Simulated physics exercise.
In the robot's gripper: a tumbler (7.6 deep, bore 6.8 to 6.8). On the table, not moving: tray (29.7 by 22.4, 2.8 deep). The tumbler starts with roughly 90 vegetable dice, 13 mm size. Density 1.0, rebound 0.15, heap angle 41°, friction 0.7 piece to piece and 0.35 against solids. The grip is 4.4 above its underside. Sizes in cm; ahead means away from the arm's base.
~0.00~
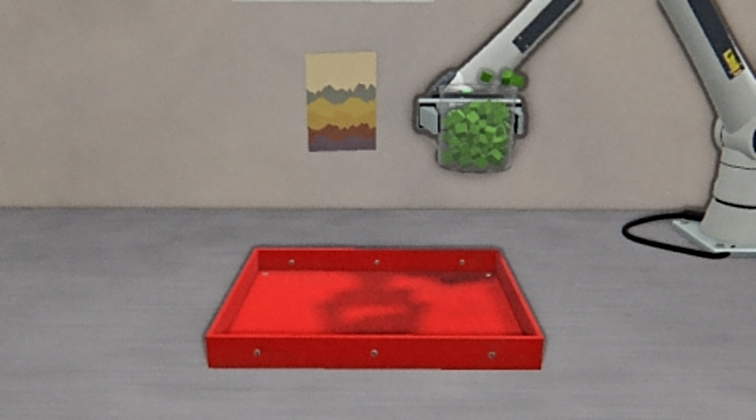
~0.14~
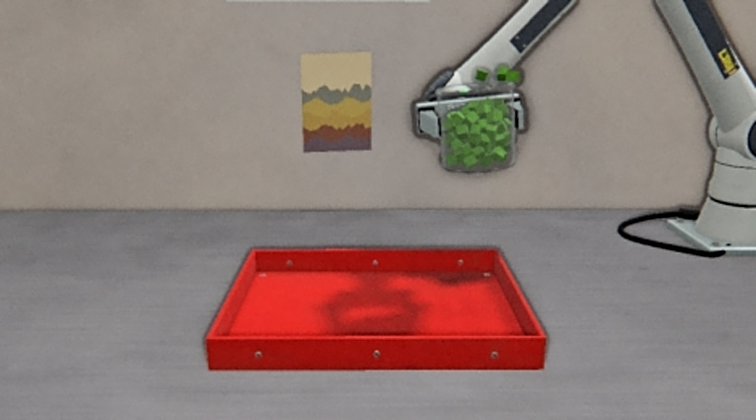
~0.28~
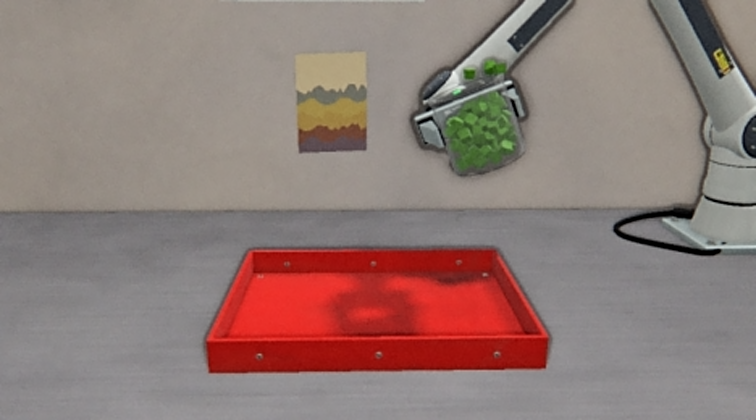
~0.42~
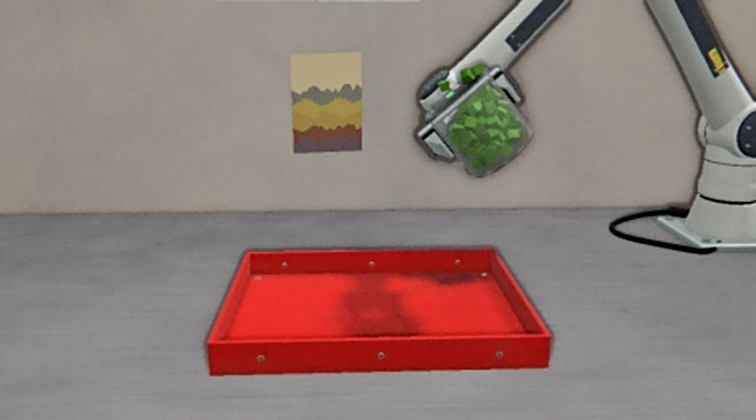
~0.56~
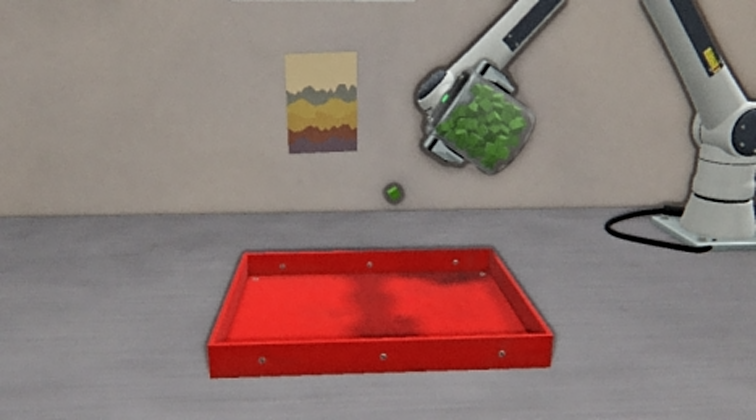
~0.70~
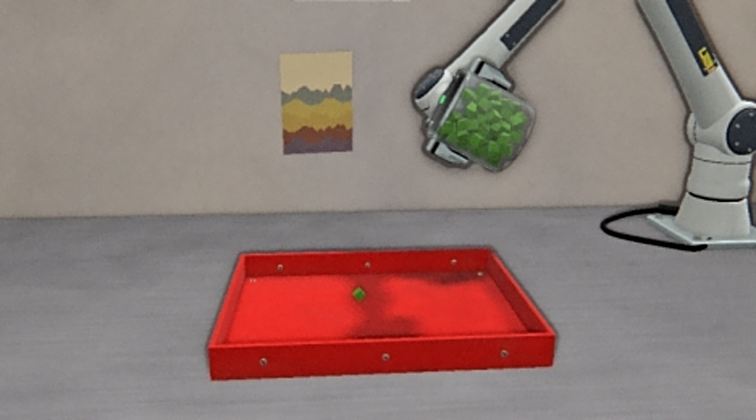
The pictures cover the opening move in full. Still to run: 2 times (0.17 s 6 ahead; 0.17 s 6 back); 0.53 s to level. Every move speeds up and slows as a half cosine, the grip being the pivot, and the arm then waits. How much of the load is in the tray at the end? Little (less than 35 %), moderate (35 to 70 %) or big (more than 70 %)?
In the tray the share is little, less than 35 %.
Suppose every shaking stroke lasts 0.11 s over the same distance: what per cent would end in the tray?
In that case some 50 per cent.
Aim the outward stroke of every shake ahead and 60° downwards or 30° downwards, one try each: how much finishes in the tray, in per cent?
About 0 and 5 per cent.
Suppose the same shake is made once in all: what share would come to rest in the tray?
It would be near 10 per cent.
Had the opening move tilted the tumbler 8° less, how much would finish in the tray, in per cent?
Then about 5 per cent.
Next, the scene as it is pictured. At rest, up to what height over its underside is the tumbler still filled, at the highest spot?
Some 7.5 cm.
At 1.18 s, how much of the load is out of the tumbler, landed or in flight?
Near 10 per cent so far.
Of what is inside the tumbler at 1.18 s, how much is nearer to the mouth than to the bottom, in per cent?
Roughly 35 per cent.
By 1.18 s, tilted 62° forward, highest piece 22 above the table; 77 in the tumbler, 10 in the tray.
By 1.67 s, tilted 27° forward, highest piece 22 above the table; 77 in the tumbler, 10 in the tray.
By 2.11 s, level, highest piece 24 above the table; 77 in the tumbler, 10 in the tray.
By 3.16 s, level, highest piece 24 above the table; 77 in the tumbler, 10 in the tray.
Final count, 77 in the tumbler, 10 in the tray. That is 11 % in the tray.
